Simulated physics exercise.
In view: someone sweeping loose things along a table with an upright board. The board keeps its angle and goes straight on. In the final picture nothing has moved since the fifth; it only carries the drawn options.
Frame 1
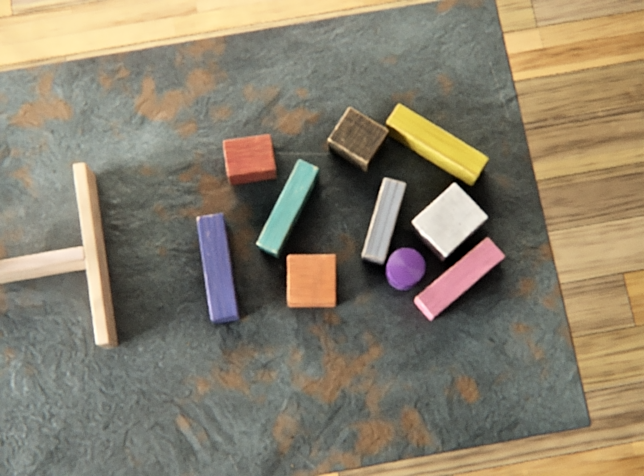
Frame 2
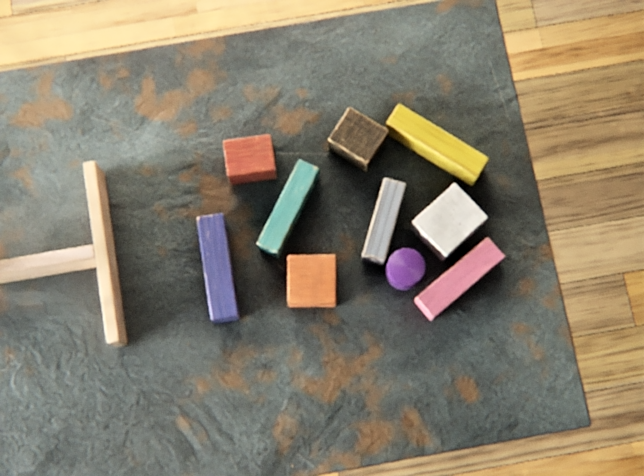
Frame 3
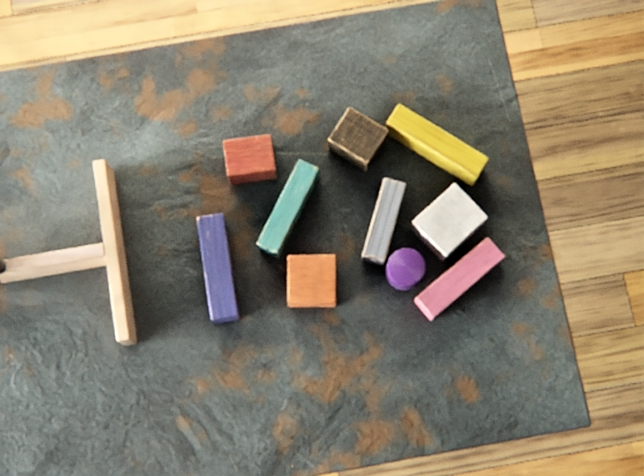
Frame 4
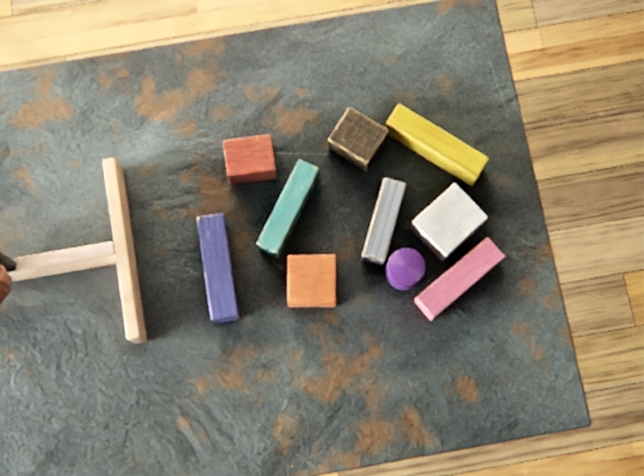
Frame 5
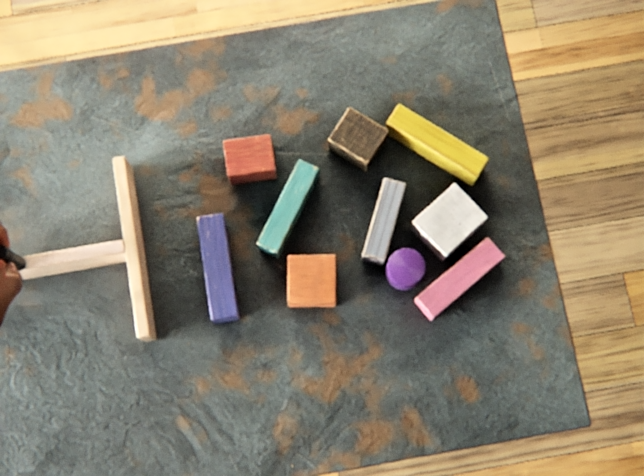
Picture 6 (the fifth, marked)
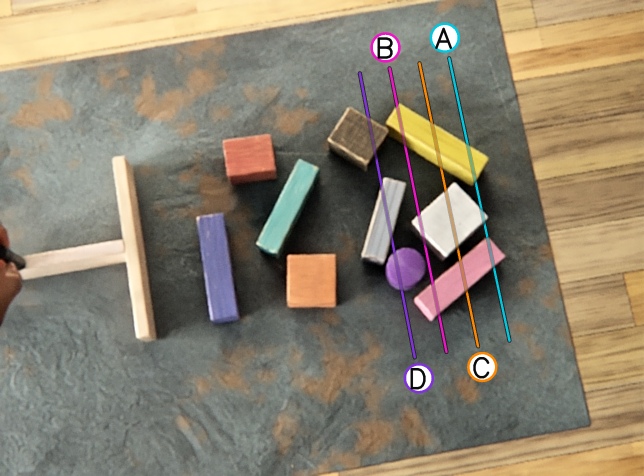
In this clip, a T-shaped wooden board slides slowly right across a dark slate-like surface toward a blue bar and other scattered coloured blocks, which stay still, while a hand gripping its handle comes into view at the left.
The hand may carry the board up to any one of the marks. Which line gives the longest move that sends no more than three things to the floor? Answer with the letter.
C is the last line within the limit.
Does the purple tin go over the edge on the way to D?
By then, no.
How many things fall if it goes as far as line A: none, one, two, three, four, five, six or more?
By then, five.
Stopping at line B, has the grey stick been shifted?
By then, yes.
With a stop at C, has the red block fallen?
No.
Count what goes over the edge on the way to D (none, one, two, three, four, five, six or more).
By then, none.
On the marked copy, A at (478, 195); B at (417, 206); C at (448, 201); D at (386, 211).
With C. Early on, board (245, 225); red block (265, 157); turquoise bar (301, 208).
Further on, board (358, 206); white block (492, 214); yellow stick (467, 129).
At the end, board (448, 191); yellow stick over the edge; white block over the edge; three fallen.
As for the rest, A drops five; B is within the limit but short; D is within the limit but short.
